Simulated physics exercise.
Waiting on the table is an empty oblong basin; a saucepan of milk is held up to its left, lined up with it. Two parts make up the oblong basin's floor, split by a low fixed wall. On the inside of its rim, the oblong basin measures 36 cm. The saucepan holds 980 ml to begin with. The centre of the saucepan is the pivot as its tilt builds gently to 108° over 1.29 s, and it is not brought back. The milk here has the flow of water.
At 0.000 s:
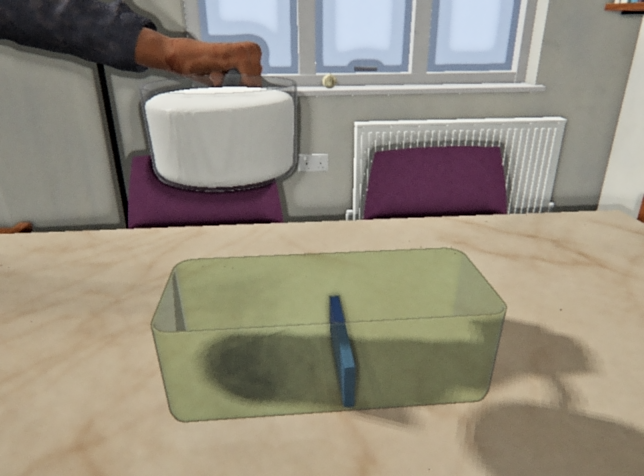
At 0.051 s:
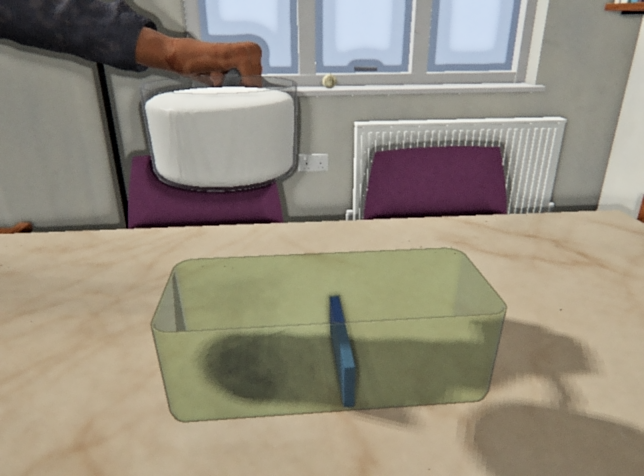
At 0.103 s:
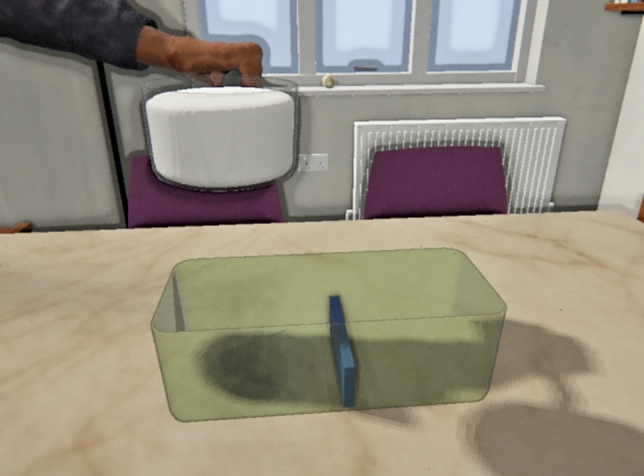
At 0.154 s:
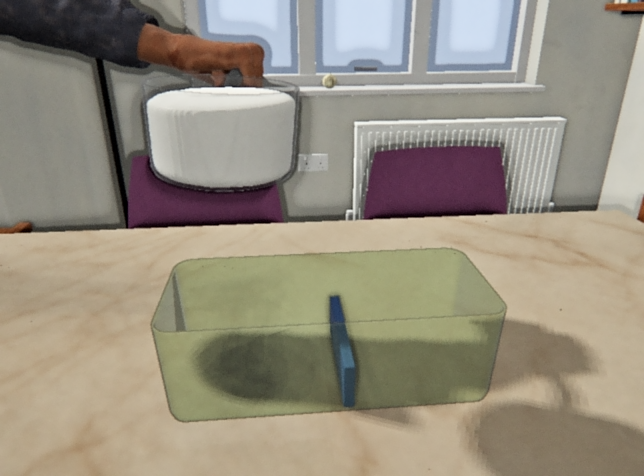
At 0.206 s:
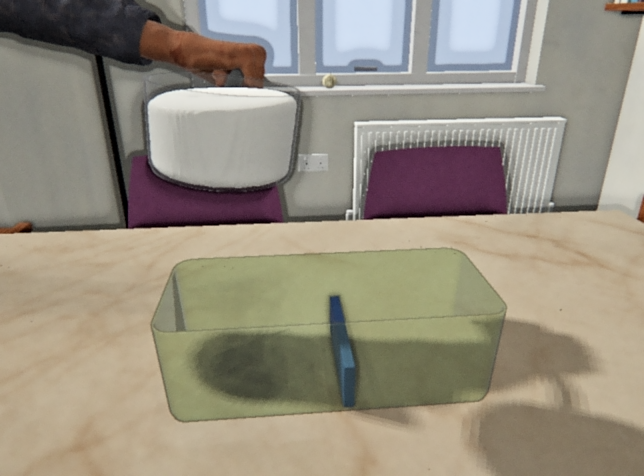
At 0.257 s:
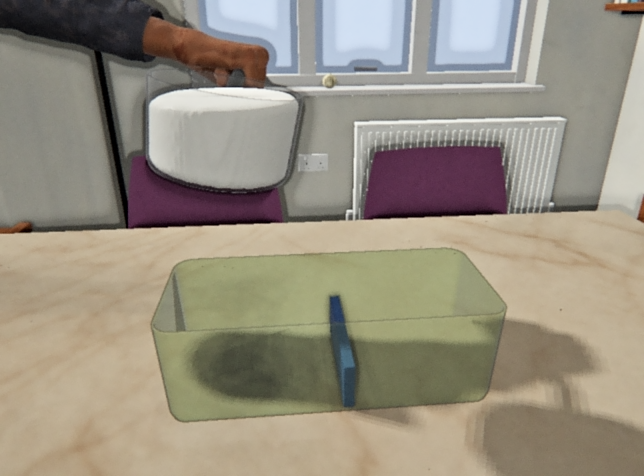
In a room with purple chairs, a hand slowly tilting a white saucepan rightward above a table holding a divided green basin.
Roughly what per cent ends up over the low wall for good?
About 77 in every hundred.
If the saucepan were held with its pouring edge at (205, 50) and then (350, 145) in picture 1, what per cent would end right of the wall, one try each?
I'd say 10 percent on the first go, 95 percent on the next.
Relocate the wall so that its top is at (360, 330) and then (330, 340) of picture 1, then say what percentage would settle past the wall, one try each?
Respectively close to 65 and 85 %.
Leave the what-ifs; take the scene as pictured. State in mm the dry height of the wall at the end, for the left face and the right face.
Some 48 mm on the left and 22 mm on the right.
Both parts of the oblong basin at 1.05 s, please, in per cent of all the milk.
Around 4 on the left and around 70 on the right.
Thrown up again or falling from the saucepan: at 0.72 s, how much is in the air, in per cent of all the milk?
28 %.
By 0.72 s the tilt is 63° and 62 per cent is still to pour, 1 is left of the wall and 8 right of it.
By 1.05 s the tilt is 99° and 12 per cent is still to pour, 4 is left of the wall and 71 right of it.
By 1.41 s the tilt is 108° and 0 per cent is still to pour, 20 is left of the wall and 77 right of it.
By 1.79 s the tilt is 108° and 0 per cent is still to pour, 22 is left of the wall and 77 right of it.
At rest 22 per cent lies left of the wall, 77 right of it and 1 outside.
